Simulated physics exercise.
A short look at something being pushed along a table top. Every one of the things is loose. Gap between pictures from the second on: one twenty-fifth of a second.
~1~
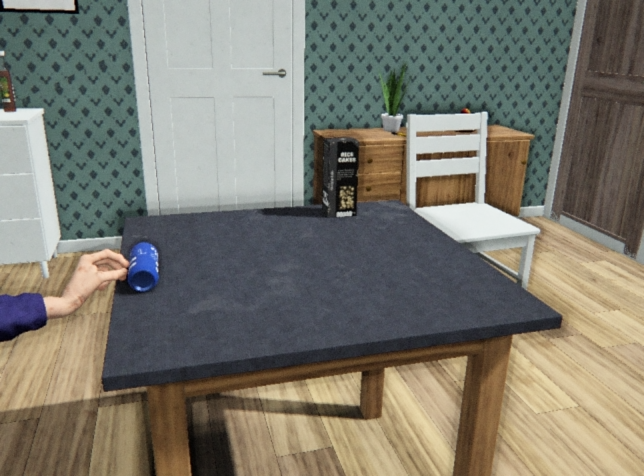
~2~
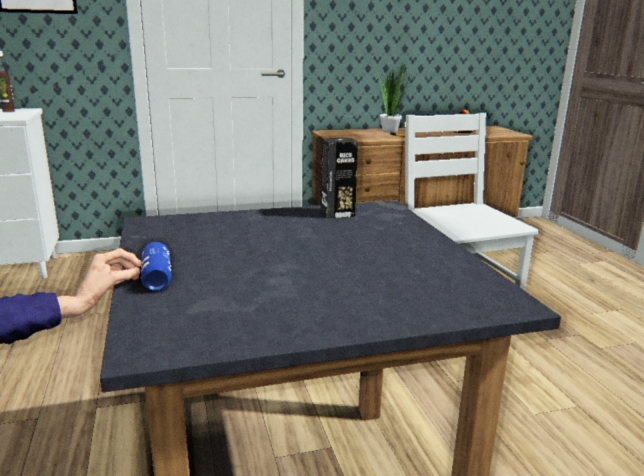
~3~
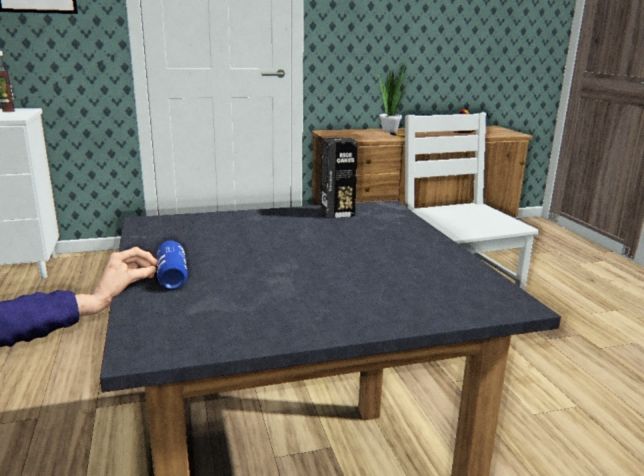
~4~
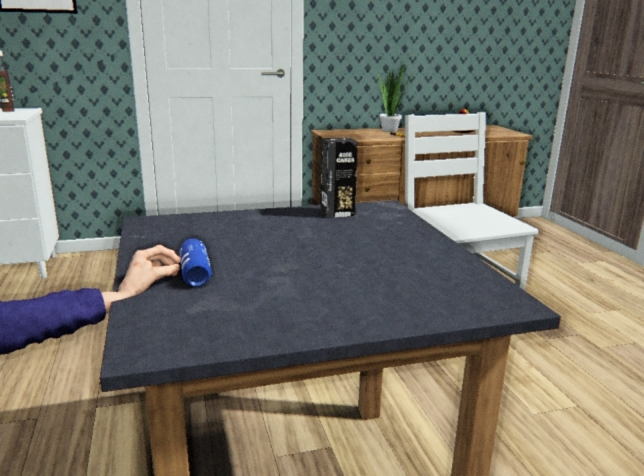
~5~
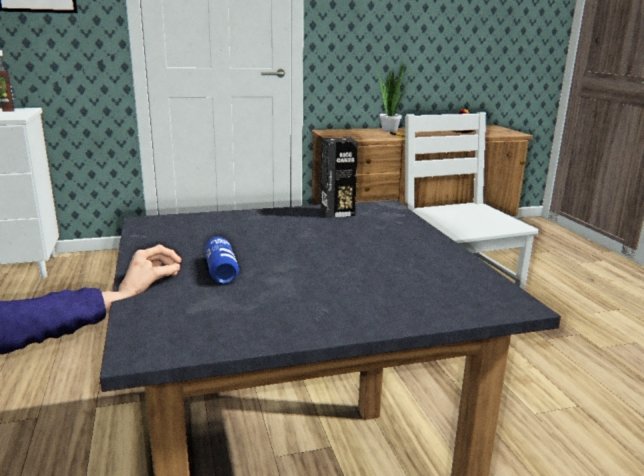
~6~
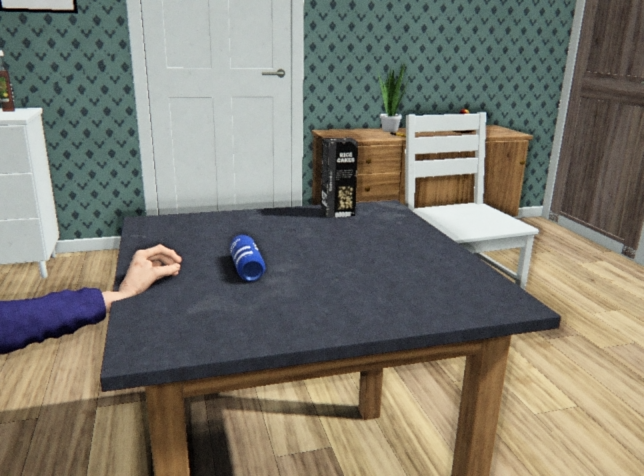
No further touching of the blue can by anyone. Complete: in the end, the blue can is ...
... off the table.
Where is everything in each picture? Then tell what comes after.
Under the hand; blue can (144, 266), in the first picture.
Under the hand; blue can (156, 265), in the second picture.
Under the hand; blue can (172, 264), in the third picture.
Blue can (195, 262), in the fourth picture.
Blue can (221, 259) moved about its own width, in the fifth picture.
Blue can (247, 257) moved well along, in the sixth picture.
Then, 0.30 s later than the last frame, blue can moved well along near (413, 243).
Then, 0.70 s later than the last frame, blue can now off the table.
Then, 1.10 s later than the last frame, things are still on the move.
When it is over, off the table, blue can.
